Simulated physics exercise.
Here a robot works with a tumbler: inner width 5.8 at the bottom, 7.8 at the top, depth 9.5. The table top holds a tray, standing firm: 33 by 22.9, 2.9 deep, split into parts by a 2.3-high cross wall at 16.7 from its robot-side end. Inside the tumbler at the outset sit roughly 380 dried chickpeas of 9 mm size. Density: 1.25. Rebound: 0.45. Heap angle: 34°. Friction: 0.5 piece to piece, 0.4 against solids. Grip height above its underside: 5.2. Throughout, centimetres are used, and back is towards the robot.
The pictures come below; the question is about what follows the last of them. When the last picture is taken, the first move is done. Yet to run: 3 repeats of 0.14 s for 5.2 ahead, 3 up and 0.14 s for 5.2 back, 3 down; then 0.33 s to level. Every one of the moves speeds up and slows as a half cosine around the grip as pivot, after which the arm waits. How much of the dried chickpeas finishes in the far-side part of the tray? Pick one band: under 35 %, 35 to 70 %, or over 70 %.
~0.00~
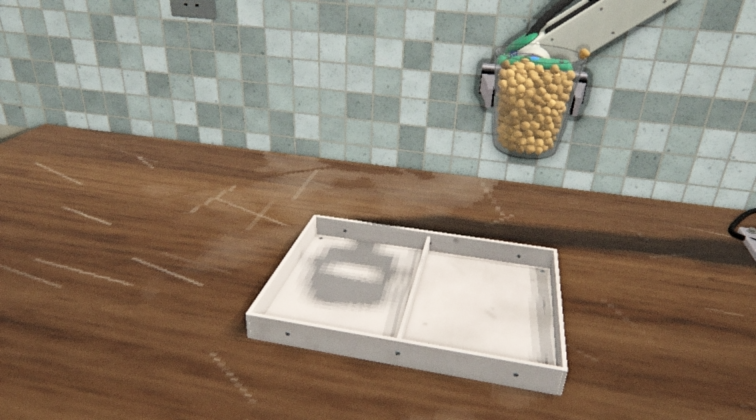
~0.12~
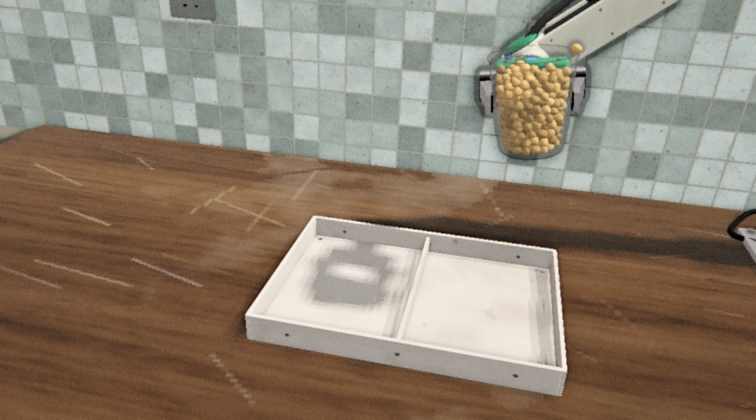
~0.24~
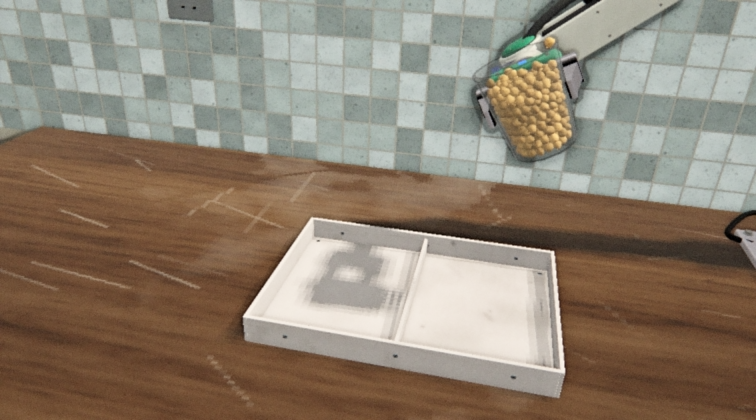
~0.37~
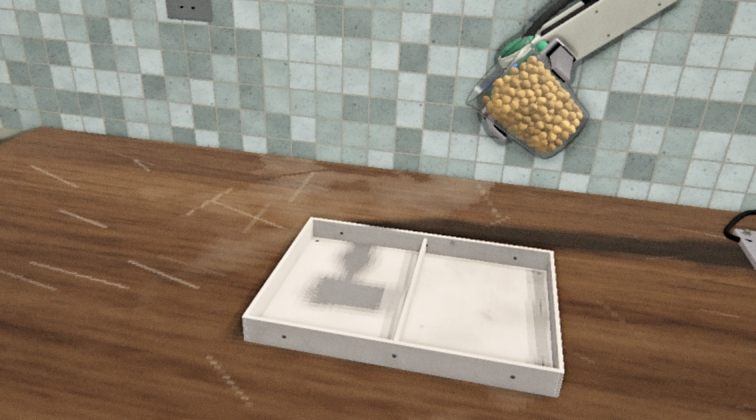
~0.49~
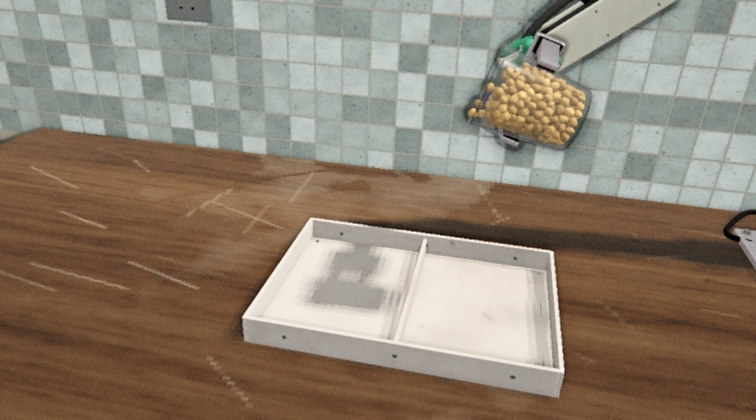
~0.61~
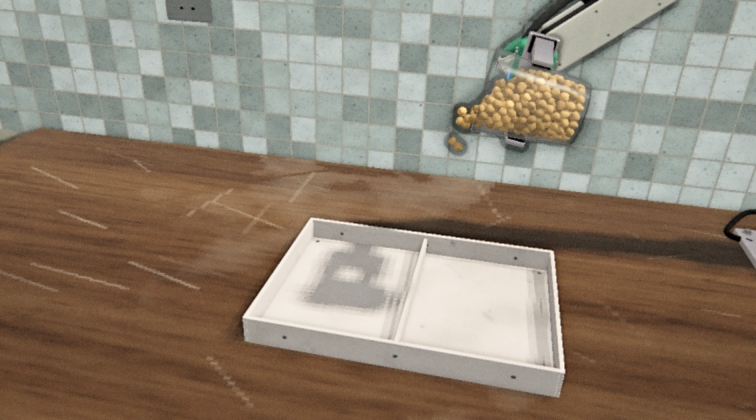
Over 70 %.
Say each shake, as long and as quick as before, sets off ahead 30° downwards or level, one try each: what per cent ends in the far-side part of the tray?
I'd say close to 55 percent for the first and close to 70 percent for the second.
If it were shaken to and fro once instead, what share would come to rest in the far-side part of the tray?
About 75 per cent, then.
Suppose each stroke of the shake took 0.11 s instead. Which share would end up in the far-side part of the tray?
The share would be near 80 %.
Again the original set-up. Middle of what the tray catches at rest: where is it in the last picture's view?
Approximately (342, 286) in pixels.
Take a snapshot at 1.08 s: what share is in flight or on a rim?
Around 1 per cent of the load.
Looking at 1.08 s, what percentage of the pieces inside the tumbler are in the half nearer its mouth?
Some 75 percent is in that half.
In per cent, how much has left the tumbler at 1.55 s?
Some 95 per cent.
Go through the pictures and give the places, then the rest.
The first picture shows tumbler middle at (532, 104), level; upper third of the load around (534, 83), from x 500 to 585, top at y 55; 383 in the tumbler.
The second picture shows tumbler middle at (532, 104), tilted 8° forward; upper third of the load around (534, 84), from x 500 to 575, top at y 50.
The third picture shows tumbler middle at (531, 106), tilted 28° forward; upper third of the load around (531, 86), from x 490 to 570, top at y 45.
The fourth picture shows tumbler middle at (531, 105), tilted 52° forward; upper third of the load around (530, 86), from x 485 to 580, top at y 60.
The fifth picture shows tumbler middle at (532, 103), tilted 72° forward; upper third of the load around (530, 88), from x 475 to 580, top at y 65.
The sixth picture shows tumbler middle at (533, 103), tilted 80° forward; upper third of the load around (540, 91), from x 455 to 580, top at y 75; 380 in the tumbler, 3 in flight or on a rim.
After 1.08 s, tilted 80° forward, highest piece 28 above the table; 292 in the far-side part, 55 in the tumbler, 34 in the robot-side part, 2 in flight or on a rim.
After 1.55 s, tilted 64° forward, highest piece 26 above the table; 311 in the far-side part, 49 in the robot-side part, 12 in the tumbler, 3 on the table or floor, 8 in flight or on a rim.
After 1.98 s, level, highest piece 23 above the table; 312 in the far-side part, 56 in the robot-side part, 12 in the tumbler, 3 on the table or floor.
After 3.03 s, level, highest piece 23 above the table; 312 in the far-side part, 56 in the robot-side part, 12 in the tumbler, 3 on the table or floor.
At rest, 312 in the far-side part, 56 in the robot-side part, 12 in the tumbler, 3 on the table or floor. That is 81 % in the far-side part of the tray.
